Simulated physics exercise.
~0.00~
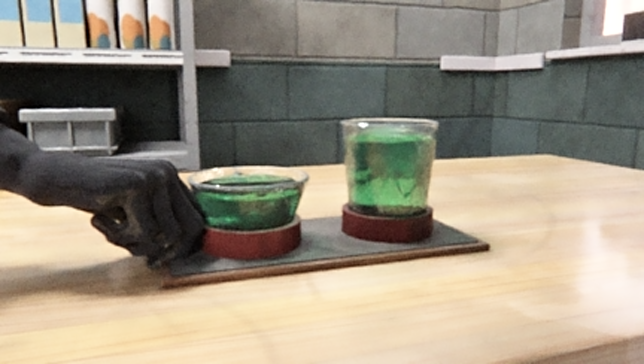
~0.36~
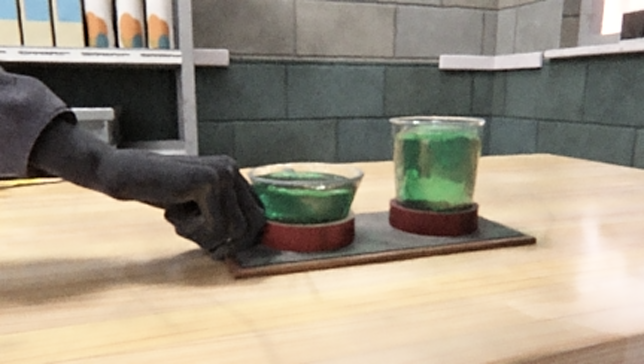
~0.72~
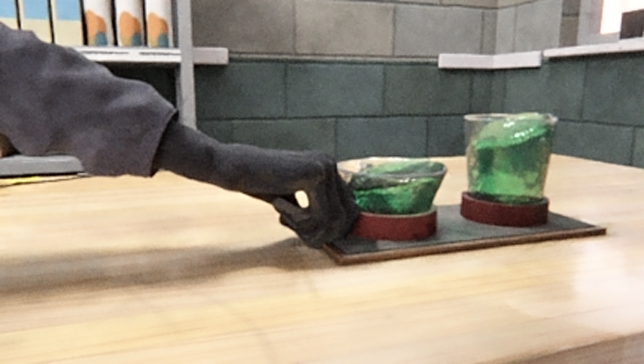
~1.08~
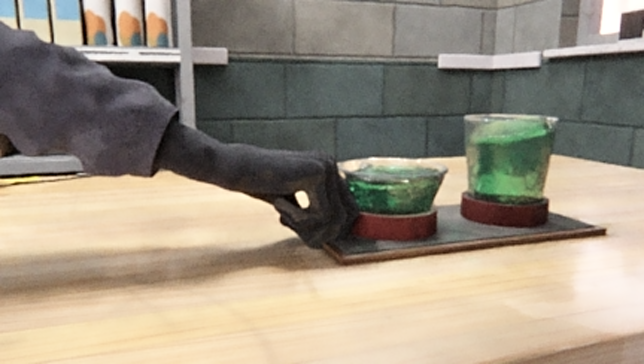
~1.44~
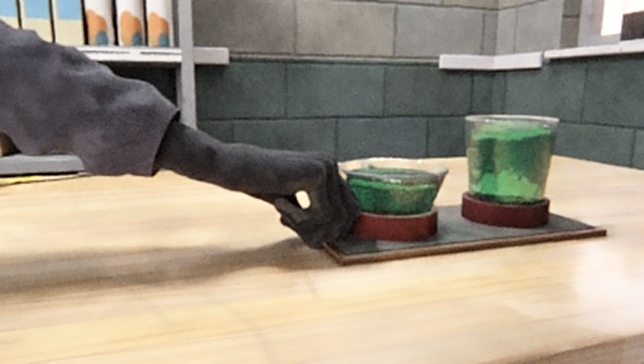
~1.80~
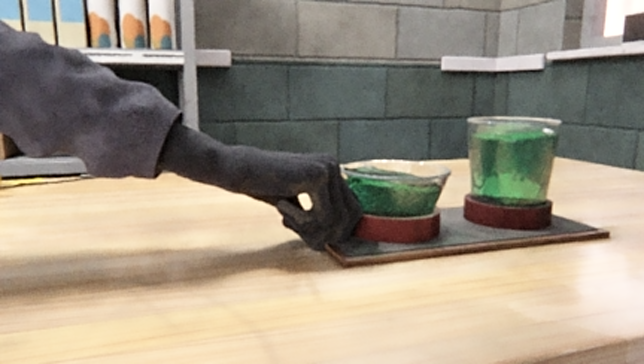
A tray pushed right by a dark hand stops, its two green drinks sloshing, then calming.
